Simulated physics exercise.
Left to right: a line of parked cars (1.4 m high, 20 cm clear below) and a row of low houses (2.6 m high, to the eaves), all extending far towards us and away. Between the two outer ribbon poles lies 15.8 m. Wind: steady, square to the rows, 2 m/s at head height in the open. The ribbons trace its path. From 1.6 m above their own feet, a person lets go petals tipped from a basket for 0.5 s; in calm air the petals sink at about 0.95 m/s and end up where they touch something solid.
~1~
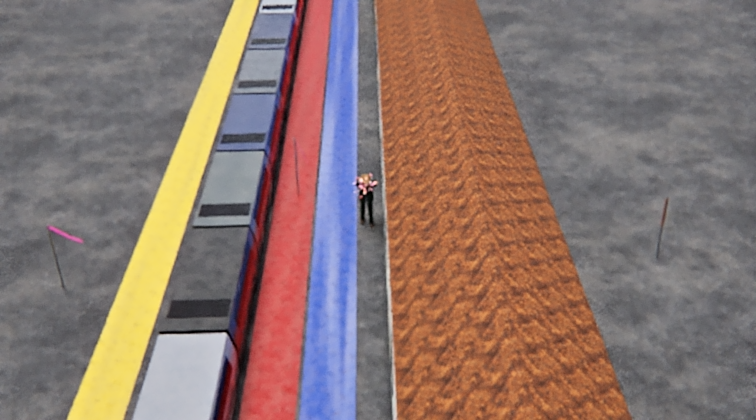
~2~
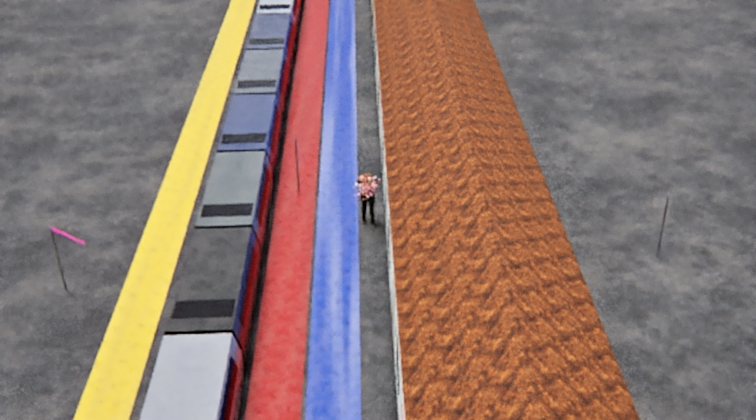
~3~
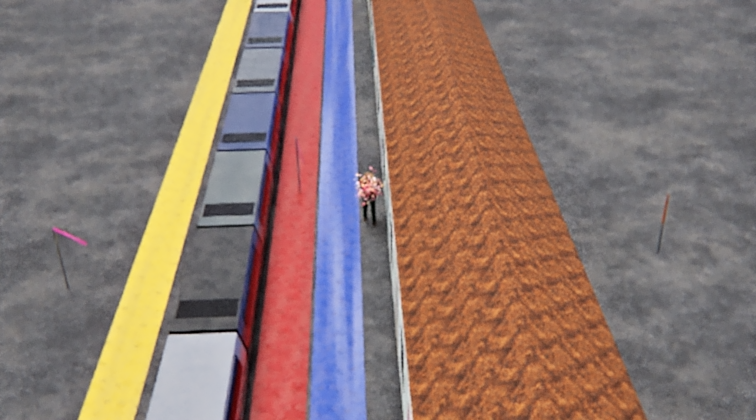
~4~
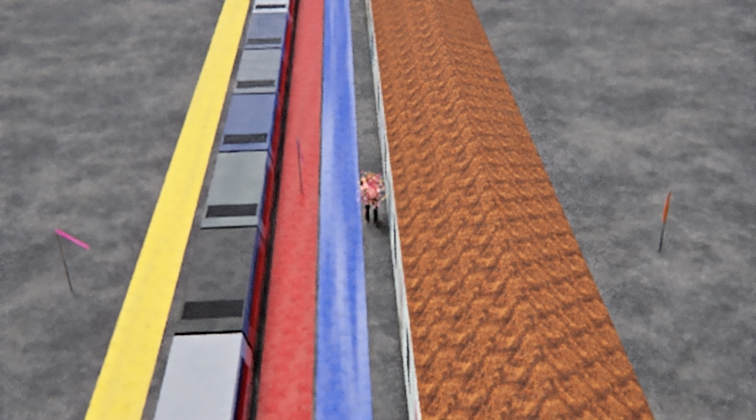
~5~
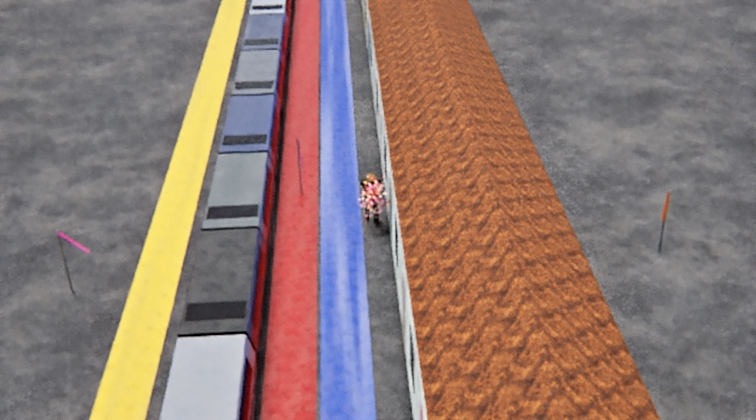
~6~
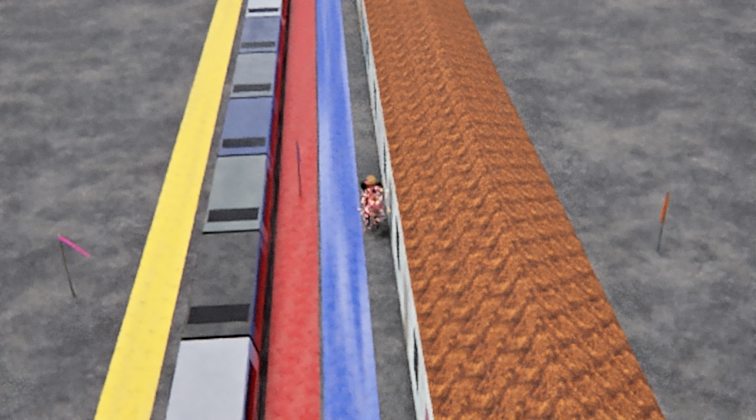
To begin with, a small figure holding pink petals stands in the narrow gap between the blue band and the long orange-brown roof, with parked cars to the left. The petals then drop slightly and spread down over the body, while the view shifts a little and the ribbons stir on their poles.
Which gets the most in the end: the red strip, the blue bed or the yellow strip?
Blue.
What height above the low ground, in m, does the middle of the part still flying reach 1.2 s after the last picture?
Somewhere near 0.2 metres, I'd say.
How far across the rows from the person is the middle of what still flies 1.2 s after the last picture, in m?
0.0 metres.
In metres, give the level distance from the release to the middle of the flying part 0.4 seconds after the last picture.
Around 0.0 m.
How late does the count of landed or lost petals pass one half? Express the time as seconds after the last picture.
At about 1.0 s.
Then, 0.4 s after the last picture, 96 % is in the air or yet to come; 0 % lies on the blue bed, 0 % on the yellow strip and 0 % on the red strip; the middle of what still flies is 0.6 m above the low ground, near (373, 218).
Then, 1.2 s after the last picture, 24 % is in the air or yet to come; 15 % lies on the blue bed, 0 % on the yellow strip and 0 % on the red strip; the middle of what still flies is 0.2 m above the low ground, near (367, 230).
Then, 2.7 s after the last picture, 0 % is in the air or yet to come; 26 % lies on the blue bed, 0 % on the yellow strip and 0 % on the red strip.
Then, 7.2 s after the last picture, 0 % is in the air or yet to come; 26 % lies on the blue bed, 0 % on the yellow strip and 0 % on the red strip.
Then, 44.2 s after the last picture, 0 % is in the air or yet to come; 26 % lies on the blue bed, 0 % on the yellow strip and 0 % on the red strip.
